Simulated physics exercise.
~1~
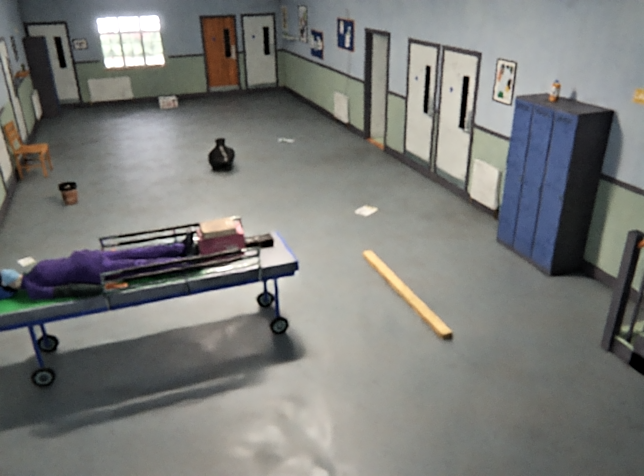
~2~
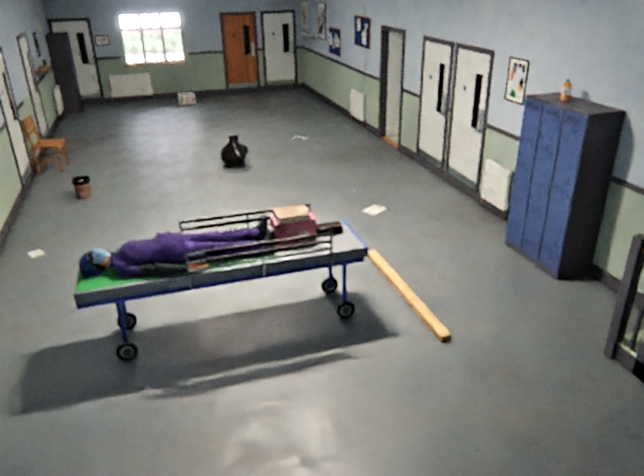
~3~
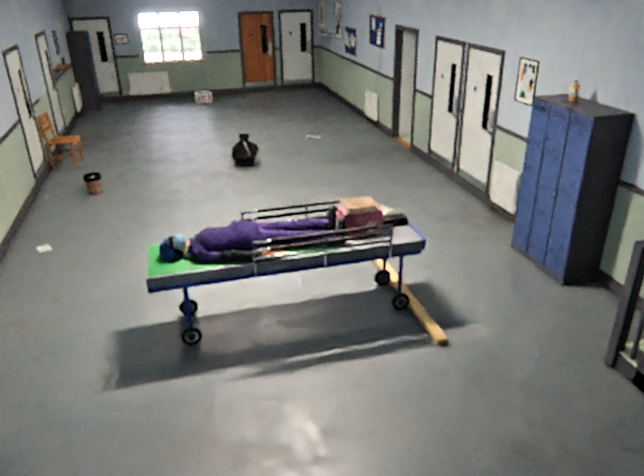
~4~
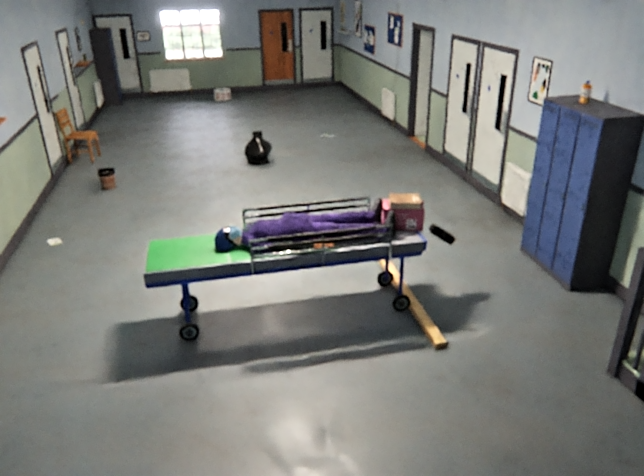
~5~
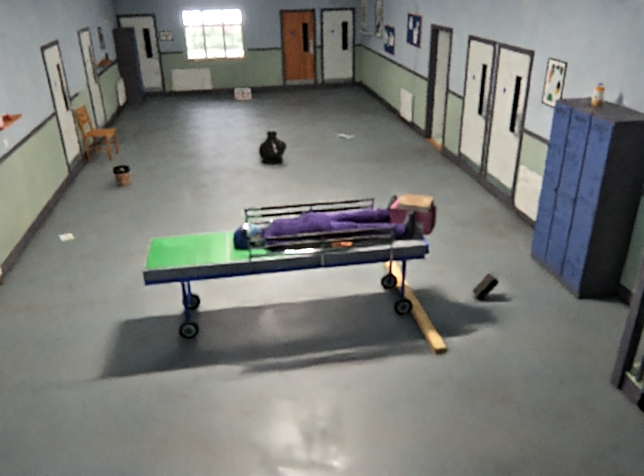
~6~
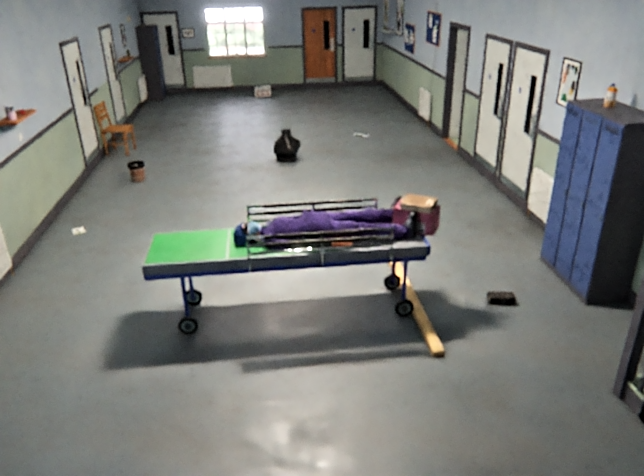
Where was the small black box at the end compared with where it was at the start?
At the start it was on the foot end of the trolley beside the pinkish bag, and at the end it was lying on the floor to the right of the trolley.
